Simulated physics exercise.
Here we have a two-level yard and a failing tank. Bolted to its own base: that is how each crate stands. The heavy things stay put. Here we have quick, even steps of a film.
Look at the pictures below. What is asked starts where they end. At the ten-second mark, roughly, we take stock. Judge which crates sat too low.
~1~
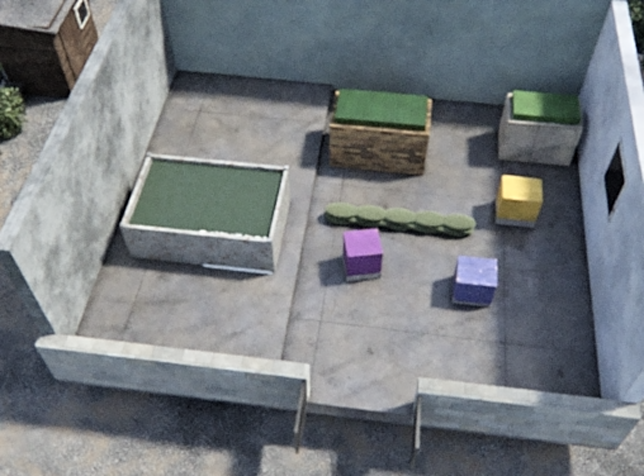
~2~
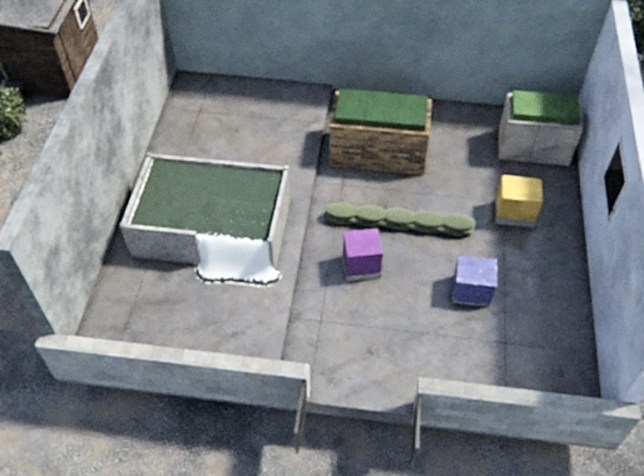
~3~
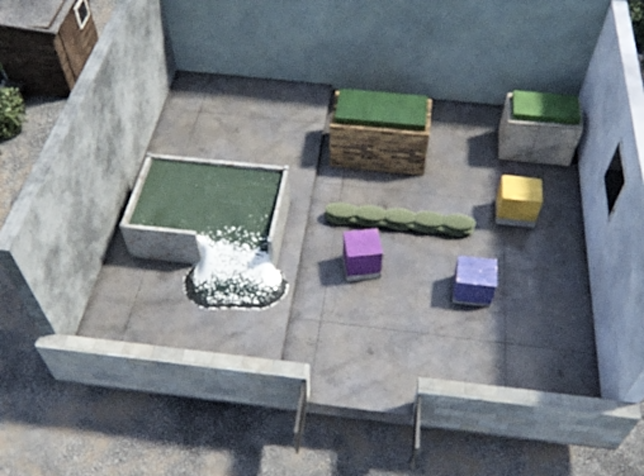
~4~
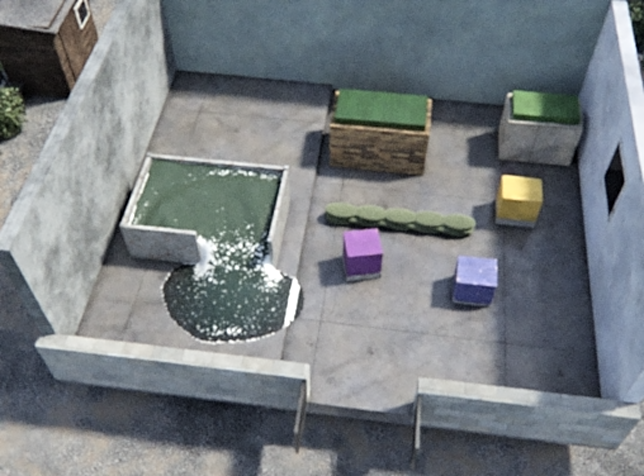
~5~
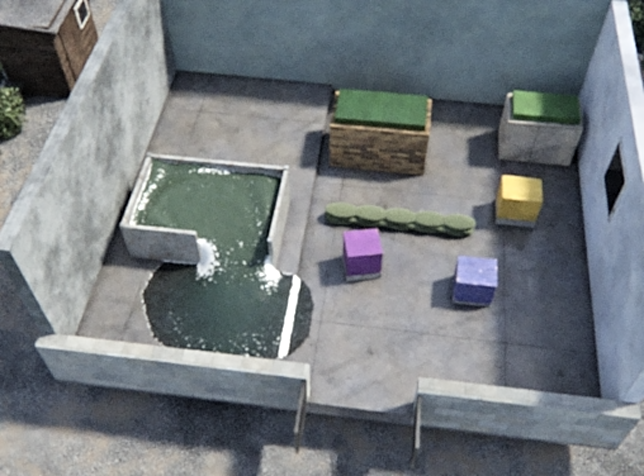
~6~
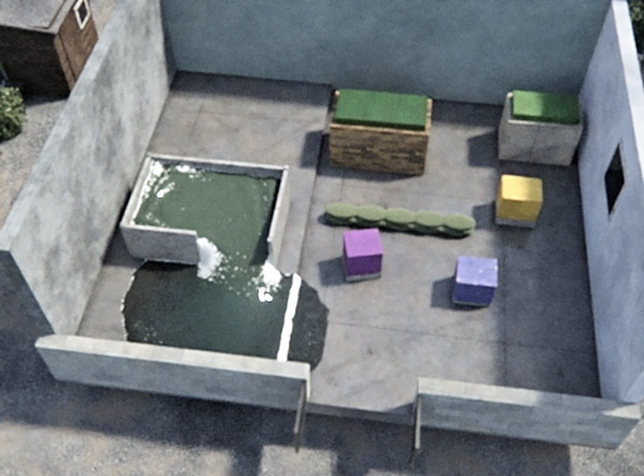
The blue crate was too low. The purple crate was not too low. The yellow crate was not too low.
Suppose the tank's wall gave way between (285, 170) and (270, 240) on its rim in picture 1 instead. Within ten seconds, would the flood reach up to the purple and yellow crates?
First, the purple is flooded; second, the yellow is flooded.
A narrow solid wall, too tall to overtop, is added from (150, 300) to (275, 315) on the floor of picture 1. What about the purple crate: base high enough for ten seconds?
Purple crate is reached.
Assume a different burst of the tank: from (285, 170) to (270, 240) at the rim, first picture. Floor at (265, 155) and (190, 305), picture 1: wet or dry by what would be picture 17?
Going in the order you asked, the first is never reached and the second is never reached.
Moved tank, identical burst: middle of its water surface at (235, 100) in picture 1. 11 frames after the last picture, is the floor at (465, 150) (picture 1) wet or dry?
That point would end up bone-dry.
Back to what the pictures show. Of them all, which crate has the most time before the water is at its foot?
Looks like the yellow one to me.
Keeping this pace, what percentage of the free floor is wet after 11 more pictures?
By my count, 20 percent.
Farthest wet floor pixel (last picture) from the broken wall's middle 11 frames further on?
At roughly (531, 415).
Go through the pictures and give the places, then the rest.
In the first picture, the open tank at (208, 199) is whole and still.
In the second picture, the front is at (273, 280), out from the gap at (236, 257).
In the third picture, the front is at (277, 296), out from the gap at (236, 258).
In the fourth picture, the front is at (201, 335), out from the gap at (236, 259).
In the fifth picture, water pours out at (236, 258) and has run to a hidden place.
In the sixth picture, the front is at a hidden place, out from the gap at (236, 258).
A moment on, water covers 15 % of the floor; the blue crate not reached, the purple crate not reached, the yellow crate not reached.
Next, water covers 20 % of the floor; the blue crate not reached, the purple crate water round its plinth, the yellow crate not reached.
Then, water covers 40 % of the floor; the blue crate water round its plinth, the purple crate water round its plinth, the yellow crate not reached.
Later, water covers 60 % of the floor; the blue crate water round its plinth, the purple crate water round its plinth, the yellow crate water round its plinth.
In the end, water covers 85 % of the floor; the blue crate was topped, the purple crate stayed above the water, the yellow crate stayed above the water.
